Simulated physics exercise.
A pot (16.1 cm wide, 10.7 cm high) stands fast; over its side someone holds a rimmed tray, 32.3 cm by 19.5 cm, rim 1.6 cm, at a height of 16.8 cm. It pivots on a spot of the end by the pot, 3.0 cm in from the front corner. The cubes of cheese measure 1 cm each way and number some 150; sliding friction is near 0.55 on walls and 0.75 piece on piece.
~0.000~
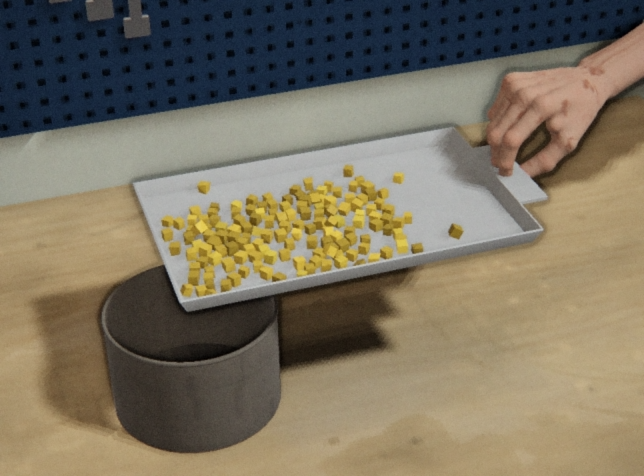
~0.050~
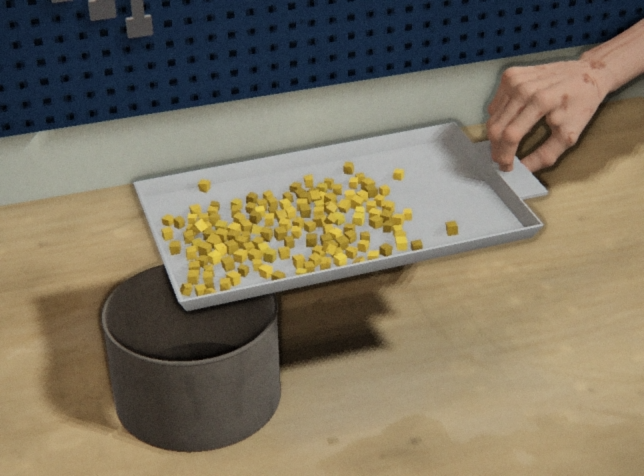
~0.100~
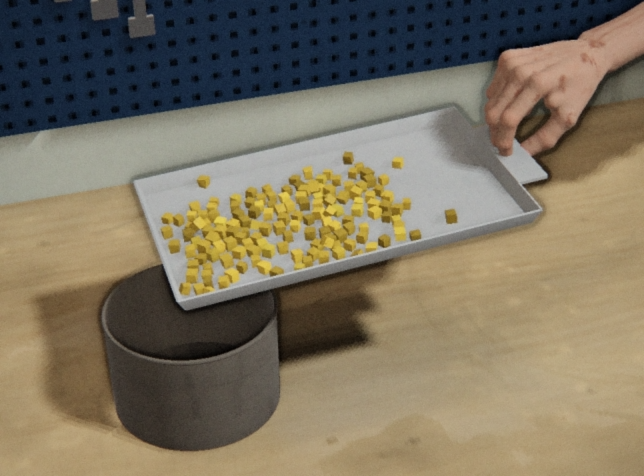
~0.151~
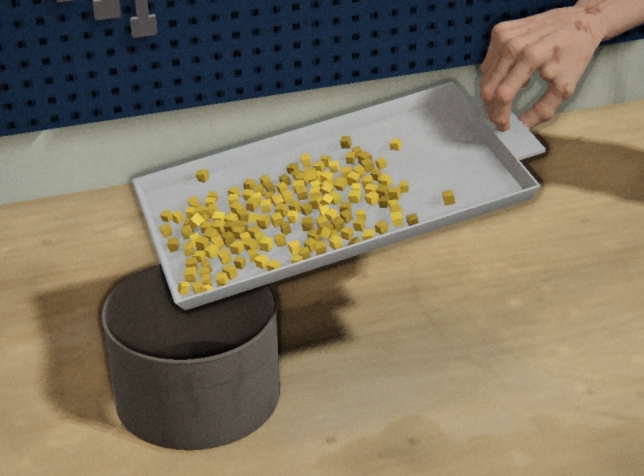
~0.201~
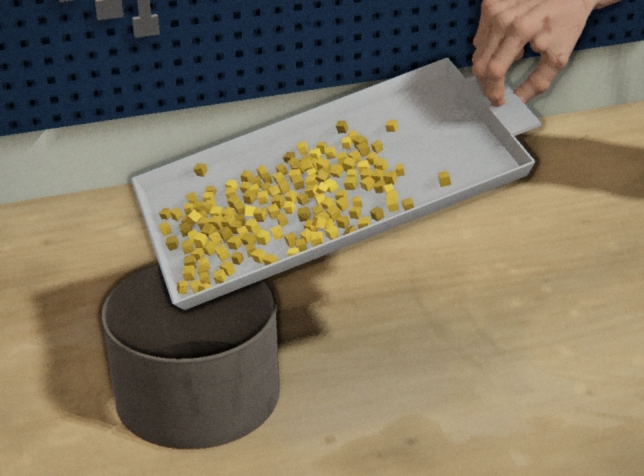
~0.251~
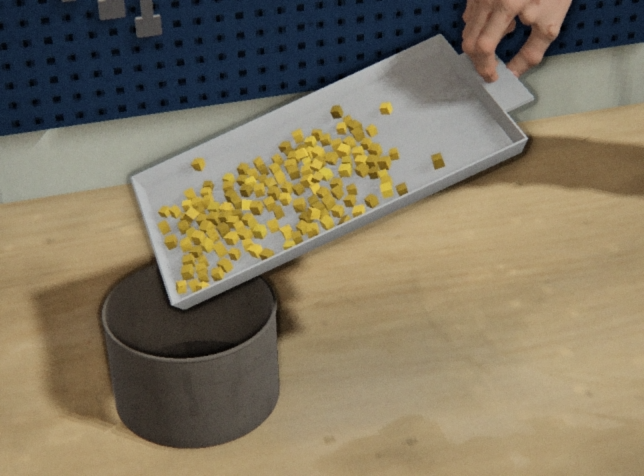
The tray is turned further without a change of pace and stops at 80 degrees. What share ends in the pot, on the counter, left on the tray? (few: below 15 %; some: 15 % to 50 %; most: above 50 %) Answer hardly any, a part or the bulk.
In the pot: A part; on the counter: The bulk; left on the tray: Hardly any.
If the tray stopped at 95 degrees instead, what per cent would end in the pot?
In that case some 25 per cent.
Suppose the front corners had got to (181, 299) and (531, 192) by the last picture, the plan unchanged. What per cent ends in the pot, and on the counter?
Pot 0, counter 100.
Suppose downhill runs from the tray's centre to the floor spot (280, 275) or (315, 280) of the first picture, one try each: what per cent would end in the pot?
Some 0 and 0 per cent.
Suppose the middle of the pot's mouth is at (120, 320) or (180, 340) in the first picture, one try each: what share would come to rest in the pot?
About 65 and 65 per cent.
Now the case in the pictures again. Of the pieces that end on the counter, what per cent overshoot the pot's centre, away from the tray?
Some 100 per cent.
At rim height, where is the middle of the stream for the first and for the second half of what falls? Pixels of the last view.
At about (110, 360), then at (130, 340).
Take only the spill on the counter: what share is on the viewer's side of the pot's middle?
About 70 per cent.
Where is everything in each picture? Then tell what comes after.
In the first frame, tray tilt 0 degrees, front corners at (186, 296) and (533, 227); middle of the pieces at (285, 228); pot at (190, 309).
In the second frame, tray tilt 1 degrees, front corners at (185, 295) and (533, 222); middle of the pieces at (285, 225).
In the third frame, tray tilt 4 degrees, front corners at (184, 295) and (532, 208), lowest corner left front; middle of the pieces at (284, 219).
In the fourth frame, tray tilt 9 degrees, front corners at (181, 295) and (529, 184), lowest corner left front; middle of the pieces at (281, 210).
In the fifth frame, tray tilt 14 degrees, front corners at (179, 296) and (524, 161), lowest corner left front; middle of the pieces at (278, 202).
In the sixth frame, tray tilt 19 degrees, front corners at (177, 296) and (517, 138), lowest corner left front; middle of the pieces at (274, 194); pot at (189, 306). Its pace works out near 100 degrees a second.
Then, at 0.55 s, tilt 49 degrees; the tray holds 100 %, the pot 0 %.
Then, at 0.76 s, tilt 70 degrees; the tray holds 90 %, the pot 0 %.
After 1.08 s, tilt 80 degrees; the tray holds 15 %, the pot 15 %.
In the end, at 2.4 s, pot 20 %, counter 75 %, tray 5 %.
